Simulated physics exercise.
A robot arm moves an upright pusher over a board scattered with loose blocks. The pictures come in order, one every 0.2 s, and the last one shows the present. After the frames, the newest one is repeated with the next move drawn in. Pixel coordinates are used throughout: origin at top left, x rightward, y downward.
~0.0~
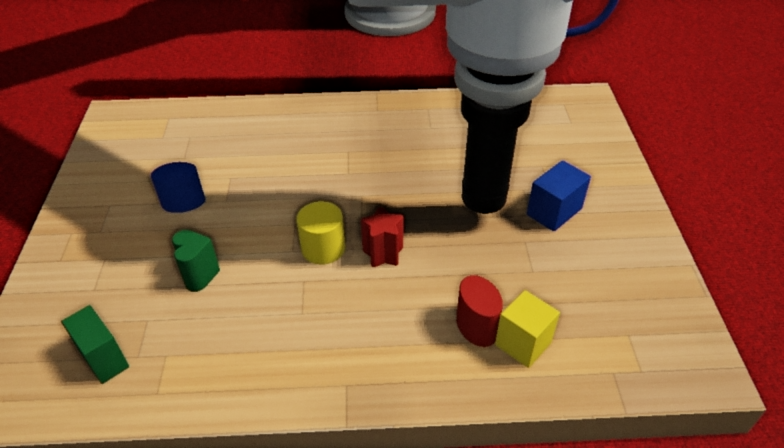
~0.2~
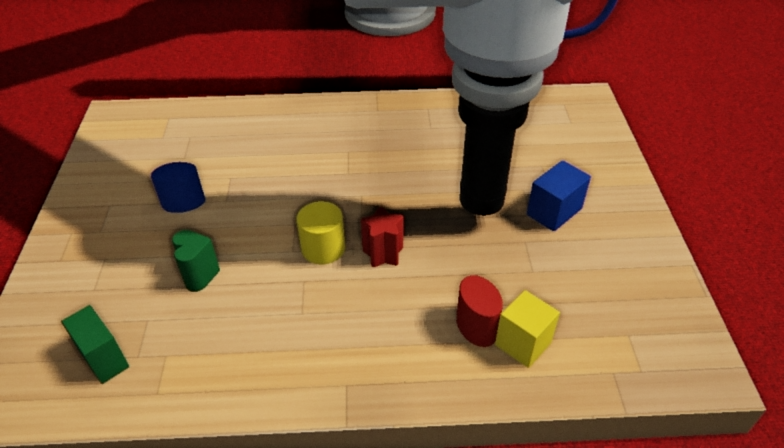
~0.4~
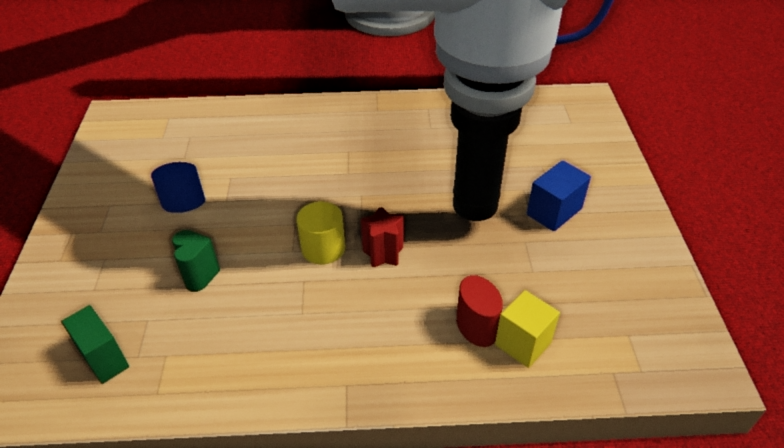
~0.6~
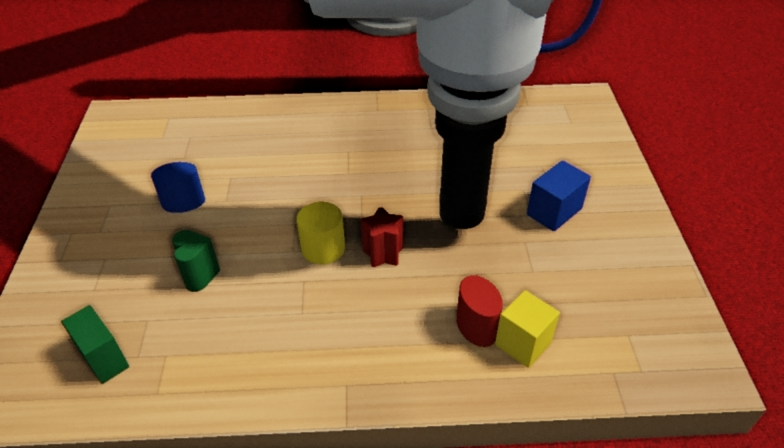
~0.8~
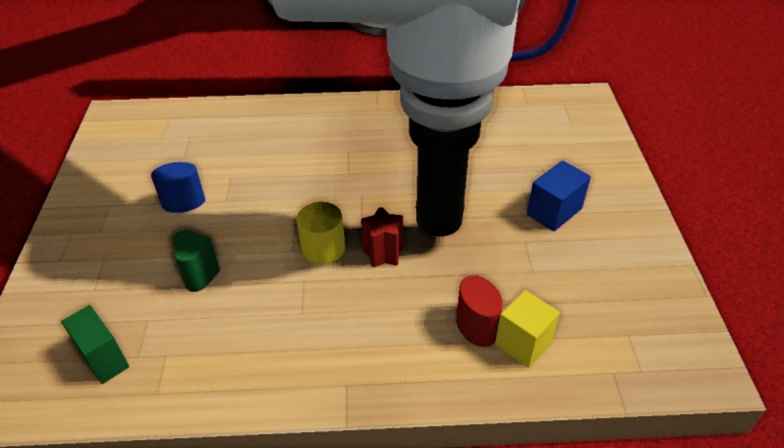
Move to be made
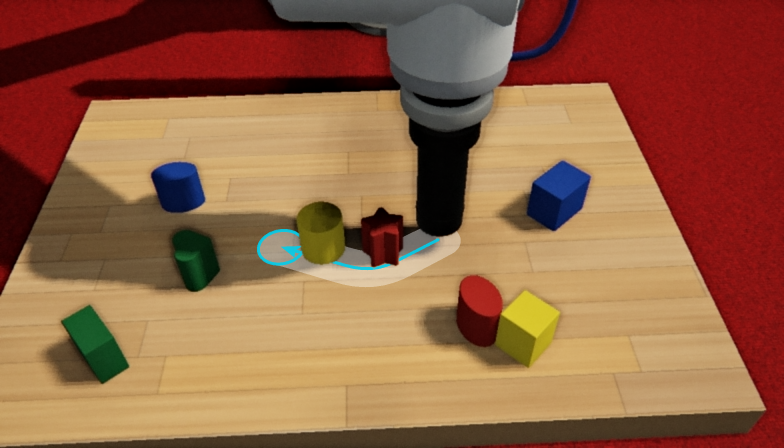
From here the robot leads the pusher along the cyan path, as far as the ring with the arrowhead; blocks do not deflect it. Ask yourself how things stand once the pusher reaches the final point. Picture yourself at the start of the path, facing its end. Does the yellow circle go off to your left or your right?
It heads right.
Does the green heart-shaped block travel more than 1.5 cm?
It seems not.
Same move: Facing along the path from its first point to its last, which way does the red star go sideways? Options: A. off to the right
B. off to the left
My answer is option B.
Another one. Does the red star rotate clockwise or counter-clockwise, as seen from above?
Rotates counter-clockwise.
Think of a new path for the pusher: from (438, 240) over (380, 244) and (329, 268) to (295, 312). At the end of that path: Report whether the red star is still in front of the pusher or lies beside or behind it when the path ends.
I think the pusher keeps pushing the red star along right to the end.
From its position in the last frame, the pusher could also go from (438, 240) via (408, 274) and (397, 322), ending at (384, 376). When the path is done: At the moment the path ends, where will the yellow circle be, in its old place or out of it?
Once the path is done, it remains where it sat before.
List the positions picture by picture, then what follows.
Lower end of the pusher at (484, 199), tops of blocks, green heart-shaped block at (189, 243), yellow circle at (319, 216), red star at (383, 221), in the first frame.
Pusher at (482, 201), blocks as before, in the second frame.
Pusher at (475, 207), blocks as before, in the third frame.
Pusher at (462, 214), blocks as before, in the fourth frame.
Pusher at (439, 221), green heart-shaped block at (189, 243), yellow circle at (319, 216), red star at (383, 221), in the fifth frame.
The drawn path runs from (438, 240) through (390, 264) and (334, 262) to (281, 247).
On the path given first. One third of the way, pusher at (389, 246); yellow circle at (307, 216); red star at (342, 235), turned 15° clockwise.
Two thirds of the way, pusher at (330, 243); yellow circle at (289, 215); red star at (291, 246), turned 30° clockwise.
At the end, pusher at (278, 228); green heart-shaped block not moved; yellow circle at (241, 197); red star at (267, 245), turned 25° anticlockwise.
